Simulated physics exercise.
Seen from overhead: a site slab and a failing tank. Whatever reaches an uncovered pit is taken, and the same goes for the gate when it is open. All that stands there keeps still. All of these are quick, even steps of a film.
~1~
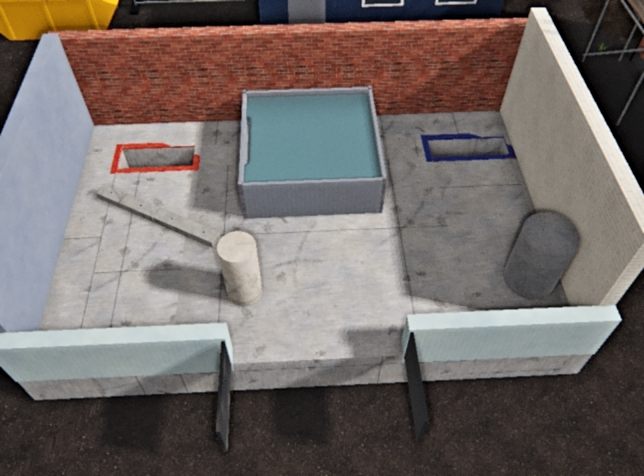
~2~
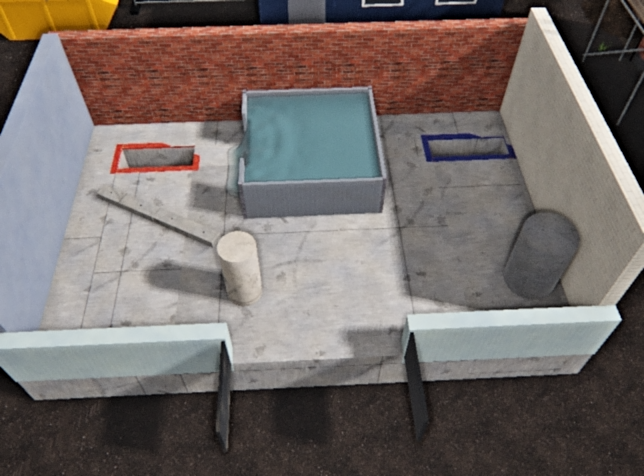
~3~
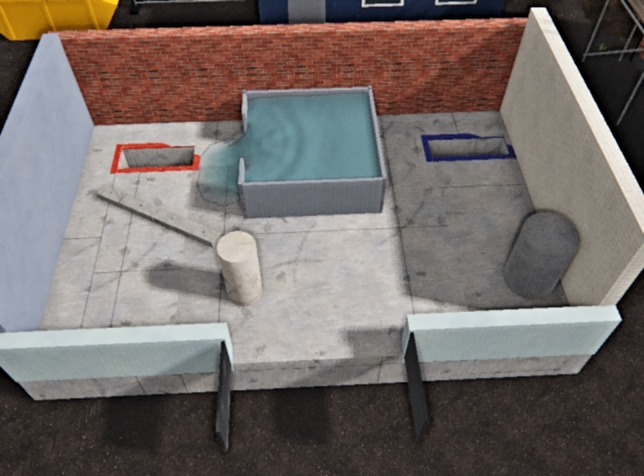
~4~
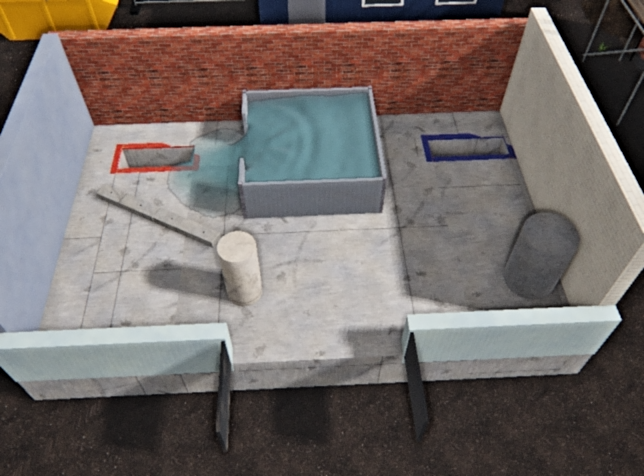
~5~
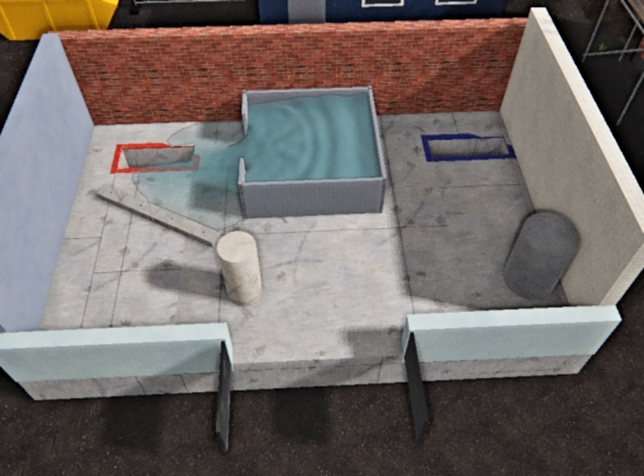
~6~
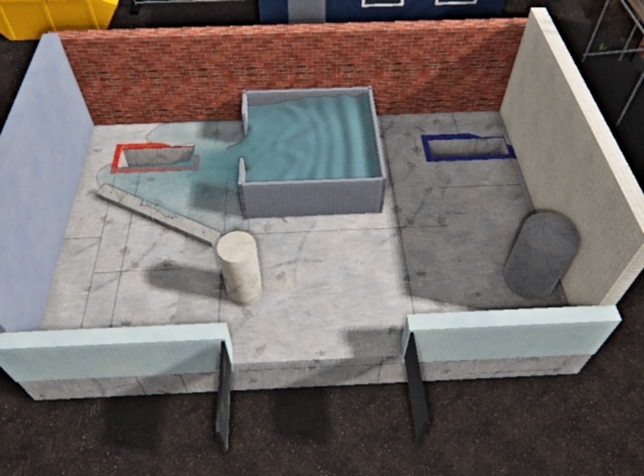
A tank on a walled slab leaks water from its left side, spreading leftward across the floor.
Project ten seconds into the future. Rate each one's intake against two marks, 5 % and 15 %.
Ratings: Gate - below the 5 % mark; red pit - above the 15 % mark; blue pit - below the 5 % mark.
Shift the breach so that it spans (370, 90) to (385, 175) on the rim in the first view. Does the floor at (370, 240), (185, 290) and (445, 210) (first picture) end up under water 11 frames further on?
The first would be still unwetted, the second still unwetted and the third drenched.
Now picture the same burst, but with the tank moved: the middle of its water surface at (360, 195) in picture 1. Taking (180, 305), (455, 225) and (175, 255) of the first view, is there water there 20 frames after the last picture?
Spot 1 wetted, spot 2 unwetted, spot 3 wetted.
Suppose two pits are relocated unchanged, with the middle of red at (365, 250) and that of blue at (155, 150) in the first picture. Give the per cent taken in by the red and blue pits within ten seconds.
The red pit takes around 2 percent, while the blue pit takes around 45 percent.
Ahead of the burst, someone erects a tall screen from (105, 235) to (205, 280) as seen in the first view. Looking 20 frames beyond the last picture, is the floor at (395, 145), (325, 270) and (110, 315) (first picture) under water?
In that order, I'd expect them to be kept clear of the flood, kept clear of the flood and reached by the flood.
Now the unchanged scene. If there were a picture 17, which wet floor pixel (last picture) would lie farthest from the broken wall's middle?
Approximate pixel: (35, 347).
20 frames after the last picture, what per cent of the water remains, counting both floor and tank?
Estimate: 76 %.
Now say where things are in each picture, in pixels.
The first frame shows the tank at (310, 136) is whole and still.
In the second frame, water pours out at (248, 159) and has run to (237, 194).
In the third frame, the front is at (210, 198), out from the gap at (248, 160).
In the fourth frame, water pours out at (248, 160) and has run to (172, 182).
In the fifth frame, water pours out at (248, 159) and has run to (136, 179).
In the sixth frame, the front is at (101, 178), out from the gap at (248, 159).
A moment on, water covers 20 % of the floor; the gate 0 %, the red pit 7 %, the blue pit 0 %.
Next, water covers 30 % of the floor; the gate 0 %, the red pit 13 %, the blue pit 0 %.
Then, water covers 35 % of the floor; the gate 0 %, the red pit 23 %, the blue pit 0 %.
Later, water covers 60 % of the floor; the gate 0 %, the red pit 40 %, the blue pit 0 %.
In the end, water covers 75 % of the floor; the gate 2 %, the red pit 51 %, the blue pit 0 %.
